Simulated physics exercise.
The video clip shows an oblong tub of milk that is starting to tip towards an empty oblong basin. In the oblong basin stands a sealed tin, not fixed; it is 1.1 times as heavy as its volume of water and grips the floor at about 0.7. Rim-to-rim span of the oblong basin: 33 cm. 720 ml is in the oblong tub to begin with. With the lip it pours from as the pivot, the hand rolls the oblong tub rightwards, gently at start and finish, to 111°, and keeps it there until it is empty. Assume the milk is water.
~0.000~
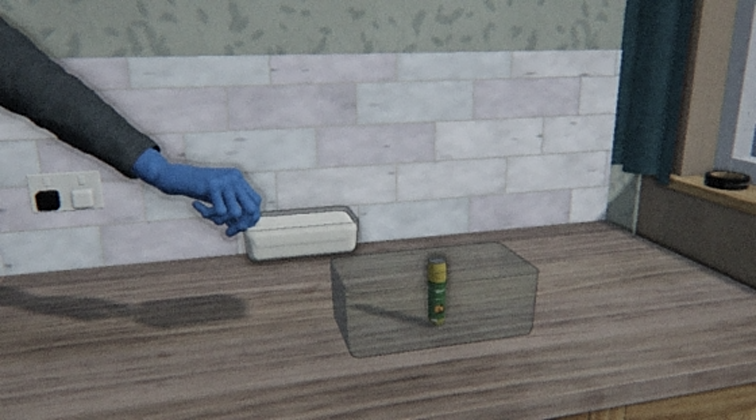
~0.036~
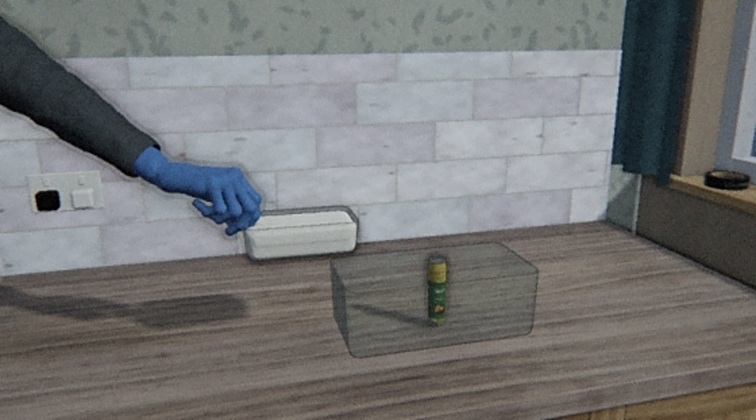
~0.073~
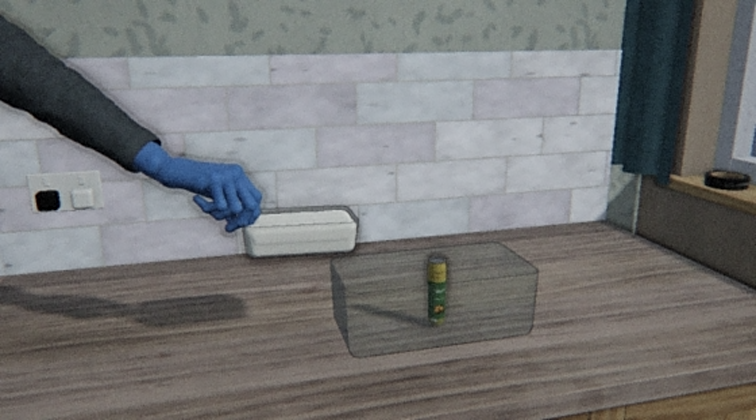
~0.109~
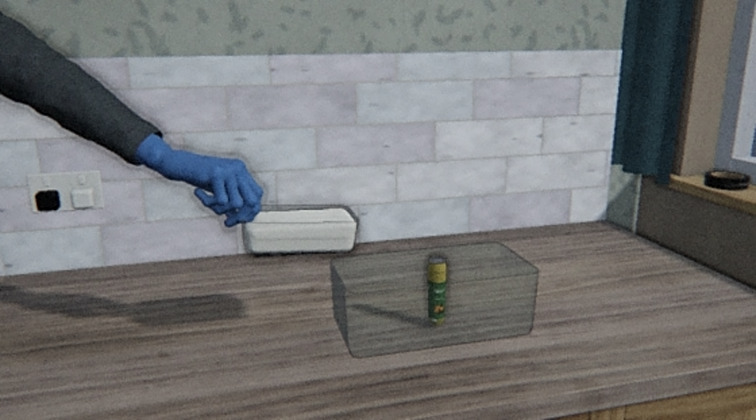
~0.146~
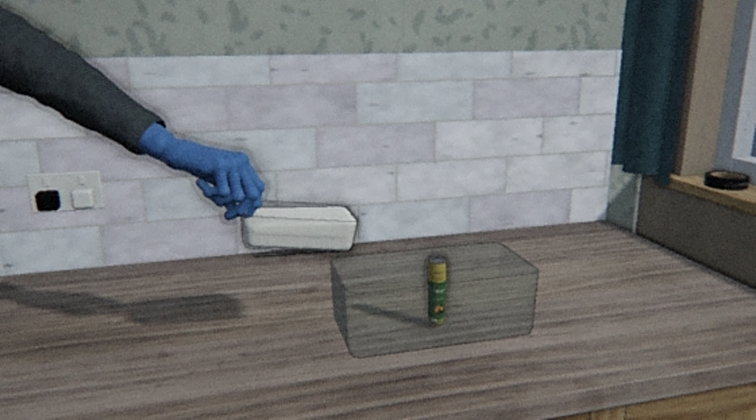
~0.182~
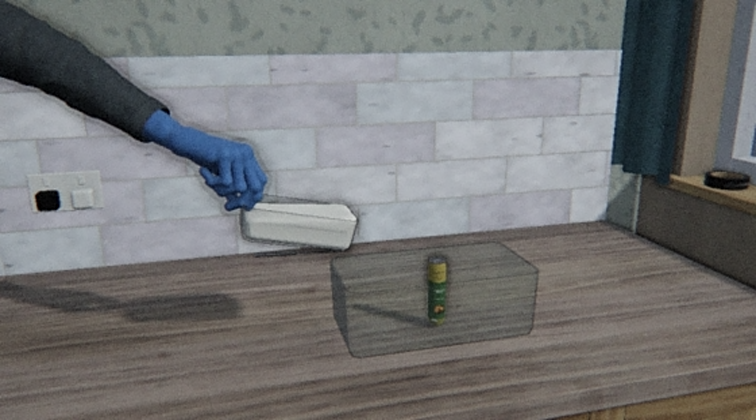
A blue hand slowly tilts a white oblong tub rightwards beside a clear basin.
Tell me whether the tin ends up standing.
It does not; it falls.
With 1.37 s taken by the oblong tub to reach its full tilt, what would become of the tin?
Outcome - the tin stays erect.
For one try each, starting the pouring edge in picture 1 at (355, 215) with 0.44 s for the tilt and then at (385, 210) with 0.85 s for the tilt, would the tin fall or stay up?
Try 1: Tipped over; try 2: Still standing.
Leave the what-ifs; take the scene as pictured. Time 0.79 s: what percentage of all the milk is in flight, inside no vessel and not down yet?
3 per cent or so.
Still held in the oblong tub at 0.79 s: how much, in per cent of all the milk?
Near 0 percent, more or less.
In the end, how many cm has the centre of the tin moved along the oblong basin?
7.5 cm.
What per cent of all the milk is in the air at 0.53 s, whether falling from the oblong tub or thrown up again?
Roughly 56 percent.
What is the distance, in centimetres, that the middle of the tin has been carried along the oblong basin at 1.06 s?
Around 8 cm.
By 0.53 s the tilt is 77° and 26 per cent is still to pour; the tin stands where it began.
By 0.79 s the tilt is 110° and 0 per cent is still to pour; the tin leans 22°.
By 1.06 s the tilt is 111° and 0 per cent is still to pour; the tin lies on its side.
By 1.35 s the tilt is 111° and 0 per cent is still to pour; the tin lies on its side.
At rest the tin lies on its side.
